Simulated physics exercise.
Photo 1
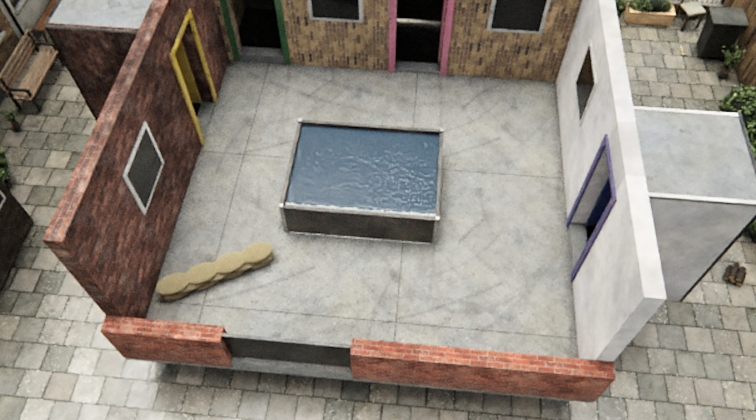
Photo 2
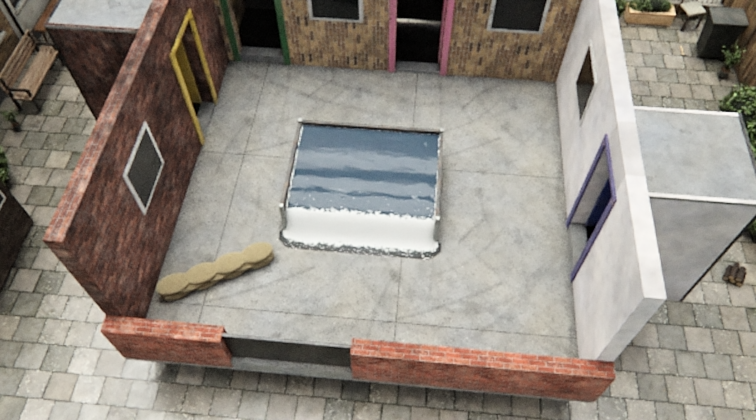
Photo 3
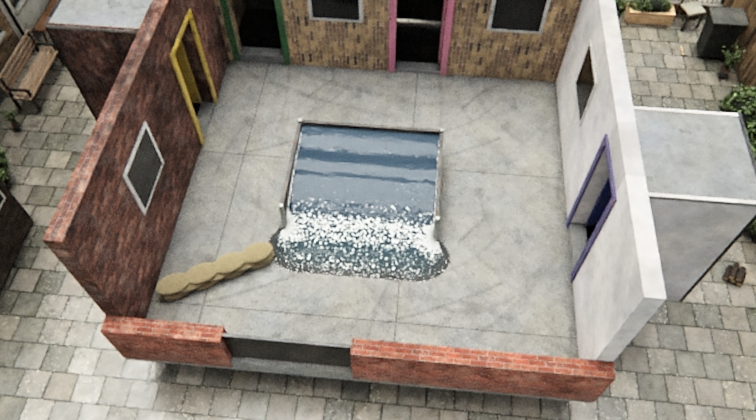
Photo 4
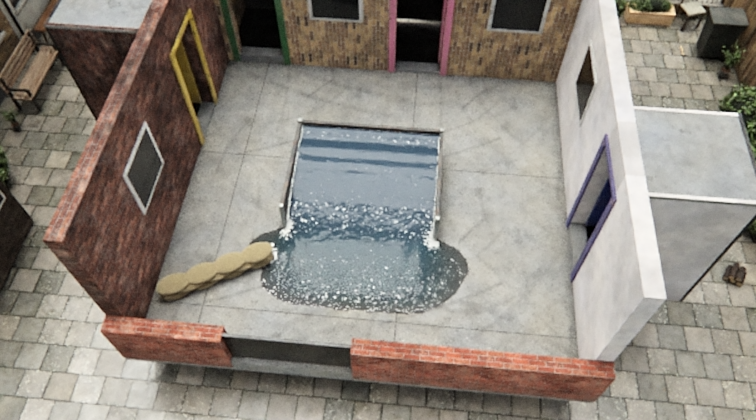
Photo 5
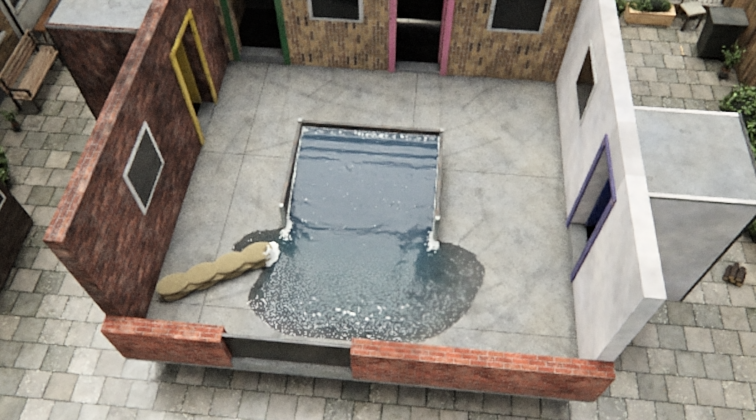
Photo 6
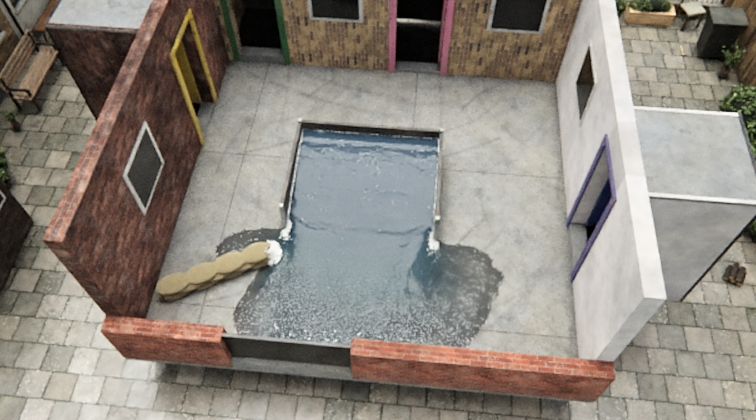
Water bursting from the near side of a raised tank and spreading across a walled courtyard floor, lapping around a wavy tan barrier.
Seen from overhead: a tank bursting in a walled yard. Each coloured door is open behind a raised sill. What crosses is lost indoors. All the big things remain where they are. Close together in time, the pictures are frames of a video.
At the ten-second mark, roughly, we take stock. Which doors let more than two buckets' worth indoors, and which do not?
Result: The pink door ends up within two buckets; the blue door ends up within two buckets; the yellow door ends up within two buckets; the green door ends up within two buckets.
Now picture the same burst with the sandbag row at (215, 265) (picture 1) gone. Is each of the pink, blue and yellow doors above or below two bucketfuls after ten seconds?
Note - pink door: Beyond the limit; blue door: Within bounds; yellow door: Within bounds.
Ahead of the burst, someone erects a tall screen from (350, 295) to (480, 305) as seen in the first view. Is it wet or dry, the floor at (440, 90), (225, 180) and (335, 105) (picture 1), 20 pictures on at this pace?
Results in sequence: Bone-dry / swamped / bone-dry.
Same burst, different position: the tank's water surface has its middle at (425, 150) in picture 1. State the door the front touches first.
That would be the blue-painted one.
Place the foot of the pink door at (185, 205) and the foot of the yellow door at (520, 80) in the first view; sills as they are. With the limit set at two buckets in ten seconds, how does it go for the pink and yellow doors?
Looking at both, the pink one stays unflooded and the yellow one gets flooded.
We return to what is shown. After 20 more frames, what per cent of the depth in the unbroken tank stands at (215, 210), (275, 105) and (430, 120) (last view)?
Estimated readings in sequence: 4, 0, 0 percent.
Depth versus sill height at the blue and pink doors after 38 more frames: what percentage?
About 50 and 120 %.
A moment on, water covers 25 % of the floor; the pink door not reached, the blue door not reached, the yellow door not reached, the green door not reached.
Next, water covers 30 % of the floor; the pink door not reached, the blue door not reached, the yellow door not reached, the green door not reached.
Then, water covers 55 % of the floor; the pink door not reached, the blue door wet at the sill, nothing in, the yellow door not reached, the green door not reached.
Later, water covers 85 % of the floor; the pink door wet at the sill, nothing in, the blue door wet at the sill, nothing in, the yellow door wet at the sill, nothing in, the green door wet at the sill, nothing in.
In the end, water covers 95 % of the floor; the pink door under two buckets in, the blue door wet at the sill, nothing in, the yellow door wet at the sill, nothing in, the green door wet at the sill, nothing in.
